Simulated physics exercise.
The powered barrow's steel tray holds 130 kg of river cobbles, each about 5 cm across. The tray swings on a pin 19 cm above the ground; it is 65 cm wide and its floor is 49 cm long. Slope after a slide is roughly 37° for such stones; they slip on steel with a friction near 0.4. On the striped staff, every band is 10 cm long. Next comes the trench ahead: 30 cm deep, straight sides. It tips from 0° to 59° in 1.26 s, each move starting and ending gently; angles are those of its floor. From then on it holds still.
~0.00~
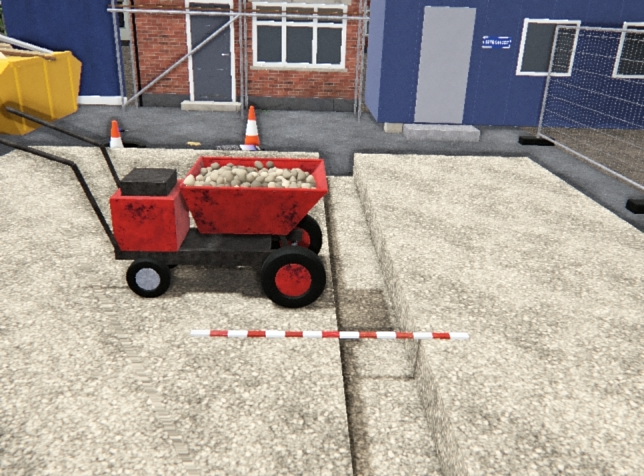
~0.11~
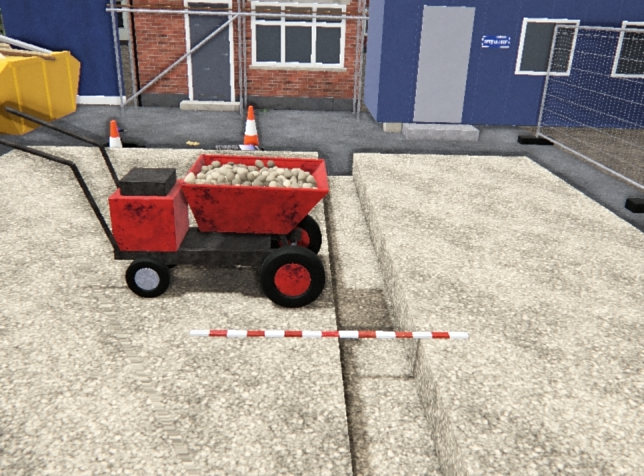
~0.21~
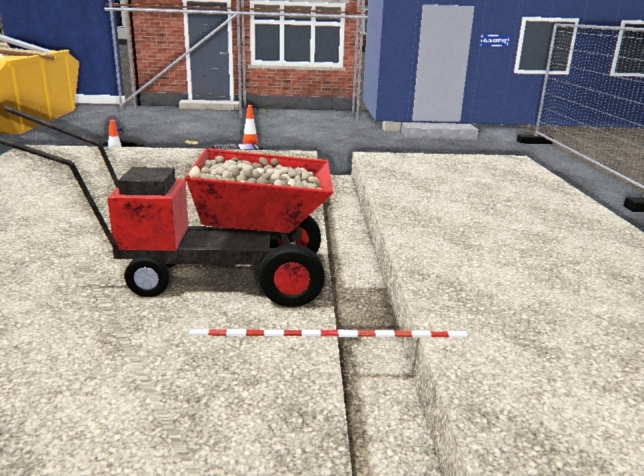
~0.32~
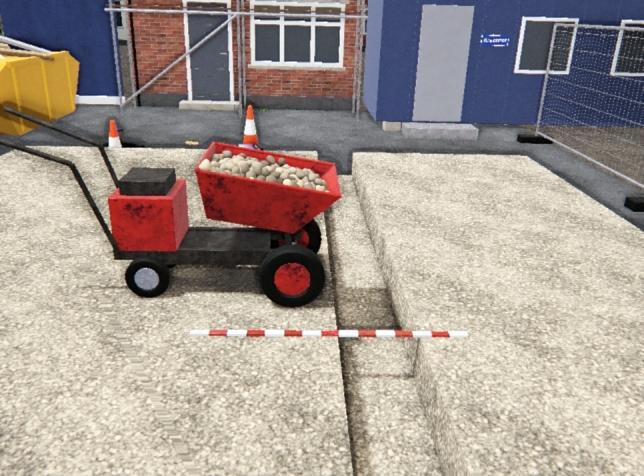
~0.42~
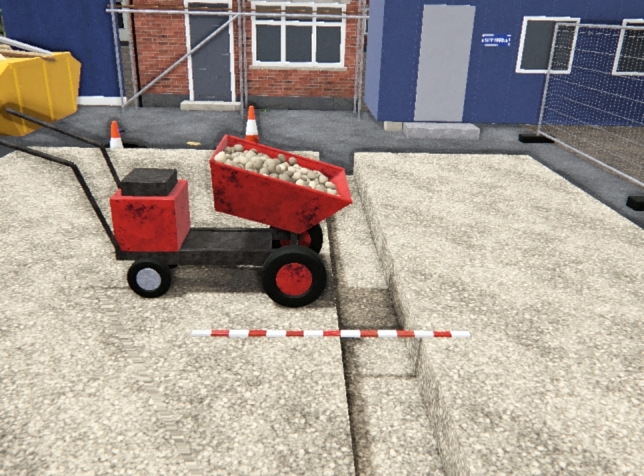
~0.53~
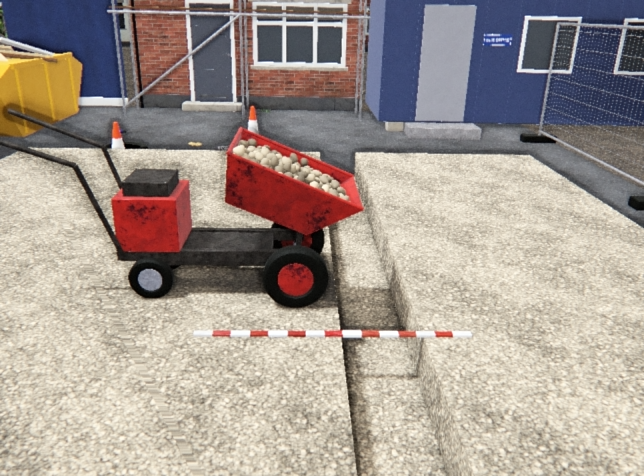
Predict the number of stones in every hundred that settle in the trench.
Close to 41 in a hundred.
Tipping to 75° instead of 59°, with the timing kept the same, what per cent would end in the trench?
Around 45 per cent would finish in the trench.
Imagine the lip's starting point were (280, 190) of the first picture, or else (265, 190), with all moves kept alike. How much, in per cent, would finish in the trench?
From the first spot near 70, from the second near 75 per cent.
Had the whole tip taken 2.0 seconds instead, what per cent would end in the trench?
50 per cent.
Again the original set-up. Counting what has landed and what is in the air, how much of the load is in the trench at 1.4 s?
Close to 10 per cent at that time.
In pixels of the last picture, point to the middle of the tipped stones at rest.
(398, 308).
After 0.9 s the floor is at 50°; 100 % in the tray; the foremost stones are at (380, 228).
After 1.4 s the floor is at 59°; 81 % in the tray, 8 % in the trench, 11 % past the trench; the foremost stones are at (439, 286).
After 1.7 s the floor is at 59°; 57 % in the tray, 12 % in the trench, 31 % past the trench; the foremost stones are at (494, 281).
After 3.7 s the floor is at 59°; 26 % in the tray, 41 % in the trench, 33 % past the trench; the foremost stones are at (548, 282).
